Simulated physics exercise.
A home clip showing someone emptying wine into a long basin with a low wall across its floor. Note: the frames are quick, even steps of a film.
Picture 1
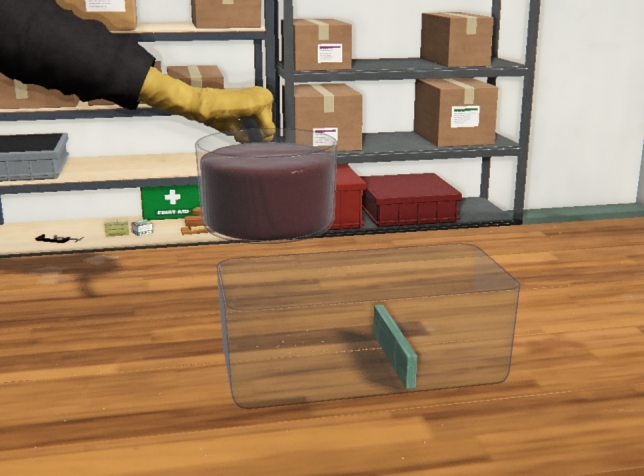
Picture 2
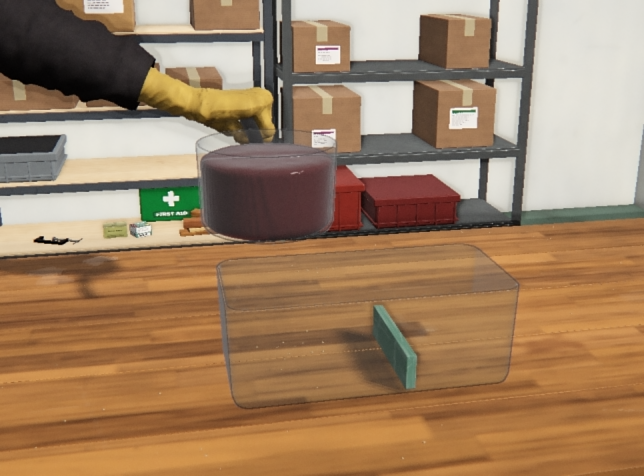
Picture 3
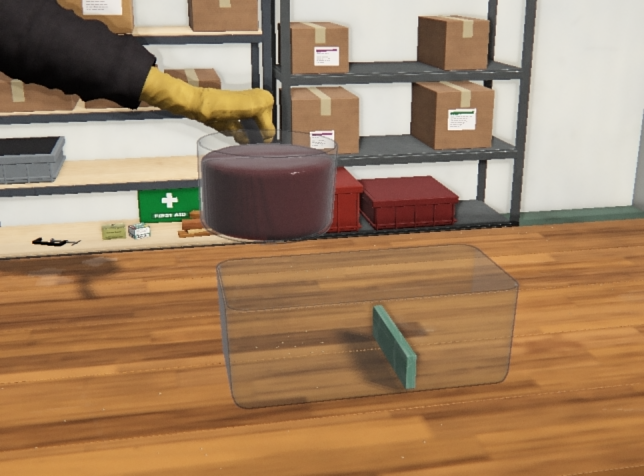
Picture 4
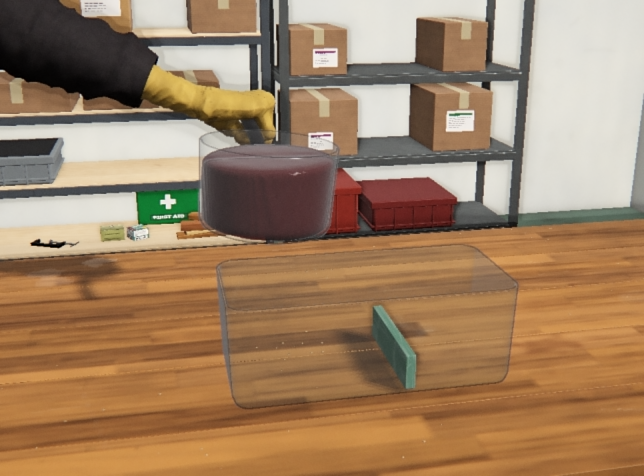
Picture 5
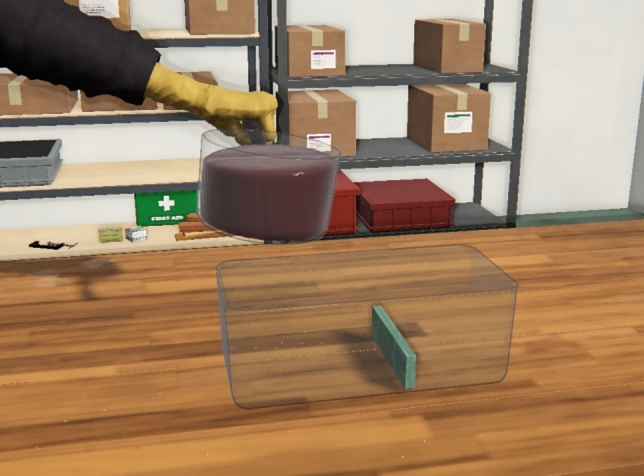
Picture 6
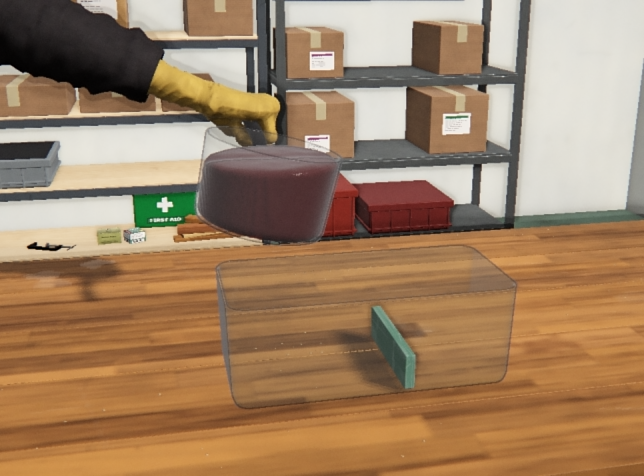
A gloved hand slowly tilts a clear round container of dark wine to the right.
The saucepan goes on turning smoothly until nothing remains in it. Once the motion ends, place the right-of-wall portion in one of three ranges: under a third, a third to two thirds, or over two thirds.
It falls in the range a third to two thirds.
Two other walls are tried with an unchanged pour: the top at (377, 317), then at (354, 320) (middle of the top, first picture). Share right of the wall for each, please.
Around 60 percent in try one and around 80 percent in try two.
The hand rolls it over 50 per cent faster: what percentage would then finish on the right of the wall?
Roughly 35 percent.
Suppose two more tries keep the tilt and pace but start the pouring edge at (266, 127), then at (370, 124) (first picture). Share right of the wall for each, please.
Near 15 per cent for the first start, near 65 per cent for the second.
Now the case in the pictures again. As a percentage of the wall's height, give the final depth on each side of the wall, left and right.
About 50 left, about 80 right.
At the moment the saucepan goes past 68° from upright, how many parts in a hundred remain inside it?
Roughly 60 percent.
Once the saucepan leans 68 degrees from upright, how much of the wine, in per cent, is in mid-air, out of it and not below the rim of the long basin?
Roughly 25 in a hundred.
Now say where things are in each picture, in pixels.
In the first frame, tilt 0°; pouring edge (334, 141); surface from (199, 159) to (331, 153); the long basin's rim runs from (222, 286) to (497, 265); the wall's top is at (394, 330).
In the second frame, tilt 1°; pouring edge (334, 142); surface from (200, 159) to (331, 154).
In the third frame, tilt 2°; pouring edge (335, 144); surface from (201, 159) to (332, 155).
In the fourth frame, tilt 5°; pouring edge (336, 148); surface from (203, 159) to (332, 155).
In the fifth frame, tilt 8°; pouring edge (338, 152); surface from (203, 160) to (334, 156).
In the sixth frame, tilt 13°; pouring edge (339, 158); surface from (203, 162) to (336, 156).
A moment on, the saucepan is tipped part way and 61 per cent is still to pour, 5 is left of the wall and 10 right of it.
Next, the saucepan is tipped right over and 11 per cent is still to pour, 35 is left of the wall and 47 right of it.
Then the saucepan is tipped right over and 0 per cent is still to pour, 52 is left of the wall and 47 right of it.
Later the saucepan is tipped right over and 0 per cent is still to pour, 53 is left of the wall and 47 right of it.
Finally, 53 per cent lies left of the wall, 46 right of it and 1 outside.
